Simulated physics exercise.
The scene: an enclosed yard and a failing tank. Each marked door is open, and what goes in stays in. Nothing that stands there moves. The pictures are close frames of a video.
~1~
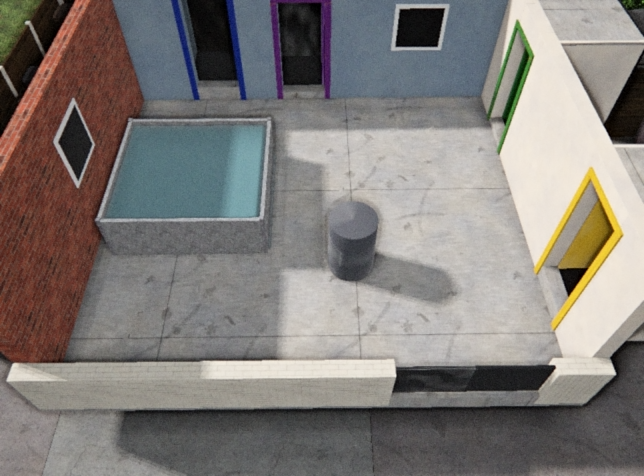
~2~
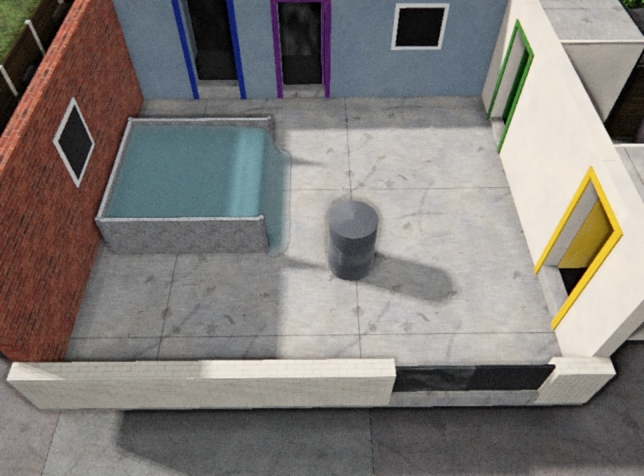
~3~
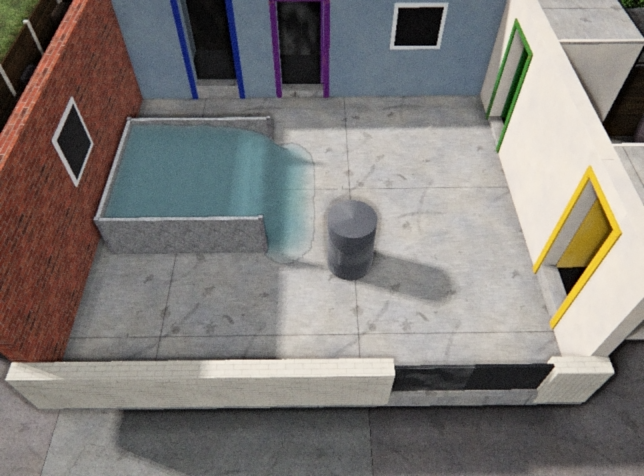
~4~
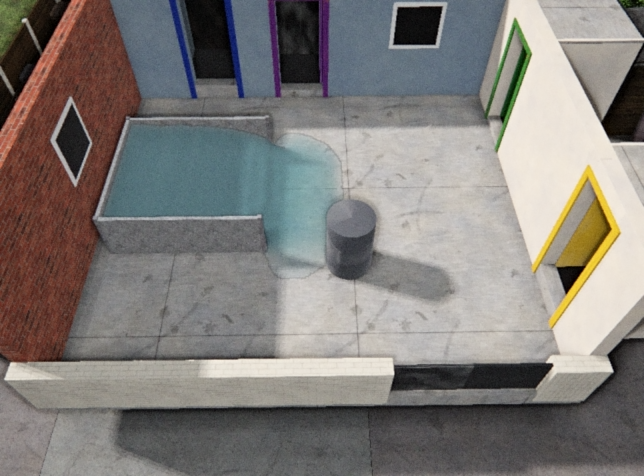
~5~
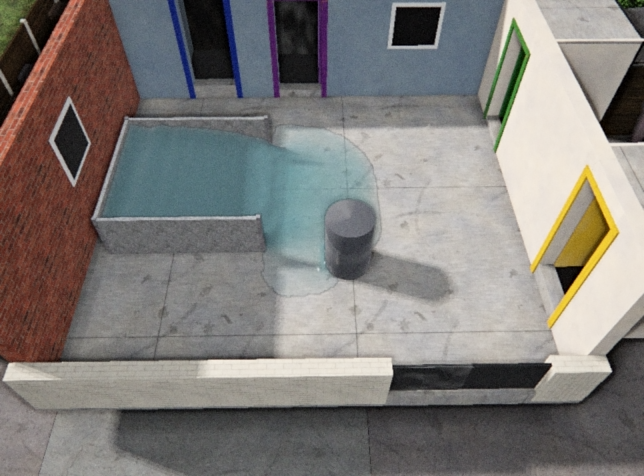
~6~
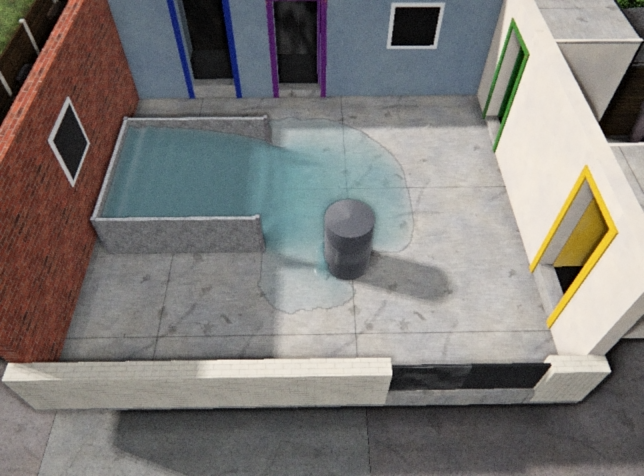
In a walled yard, water pours from a tank's open right side and spreads around a grey cylinder.
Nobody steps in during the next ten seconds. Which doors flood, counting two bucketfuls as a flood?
In the end: The green door takes more than that; the yellow door stays under that; the blue door stays under that; the purple door stays under that.
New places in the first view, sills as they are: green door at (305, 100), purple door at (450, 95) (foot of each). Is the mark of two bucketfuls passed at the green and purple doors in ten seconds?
Then: The green door is under, the purple door floods.
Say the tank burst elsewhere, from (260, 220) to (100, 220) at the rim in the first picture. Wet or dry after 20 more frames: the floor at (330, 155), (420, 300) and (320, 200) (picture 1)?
In that order: Not flooded, flooded, not flooded.
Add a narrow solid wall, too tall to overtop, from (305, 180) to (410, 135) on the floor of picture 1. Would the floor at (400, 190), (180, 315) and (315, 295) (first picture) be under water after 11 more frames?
In that order: Awash, dry, awash.
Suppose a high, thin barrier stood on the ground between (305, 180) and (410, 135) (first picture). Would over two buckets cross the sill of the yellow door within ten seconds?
Then: The yellow one takes less.
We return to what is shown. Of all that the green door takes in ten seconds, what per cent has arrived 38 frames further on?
Near 100 in a hundred.
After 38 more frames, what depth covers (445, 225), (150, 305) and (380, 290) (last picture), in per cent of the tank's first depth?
Roughly 18, 2 and 10 per cent, in turn.
A moment on, water covers 45 % of the floor; the green door not reached, the yellow door not reached, the blue door not reached, the purple door wet at the sill, nothing in.
Next, water covers 60 % of the floor; the green door over two buckets in, the yellow door wet at the sill, nothing in, the blue door not reached, the purple door wet at the sill, nothing in.
Then, water covers 65 % of the floor; the green door far over two buckets in, the yellow door wet at the sill, nothing in, the blue door not reached, the purple door wet at the sill, nothing in.
Later, water covers 90 % of the floor; the green door far over two buckets in, the yellow door wet at the sill, nothing in, the blue door wet at the sill, nothing in, the purple door wet at the sill, nothing in.
In the end, water covers 100 % of the floor; the green door far over two buckets in, the yellow door wet at the sill, nothing in, the blue door wet at the sill, nothing in, the purple door wet at the sill, nothing in.
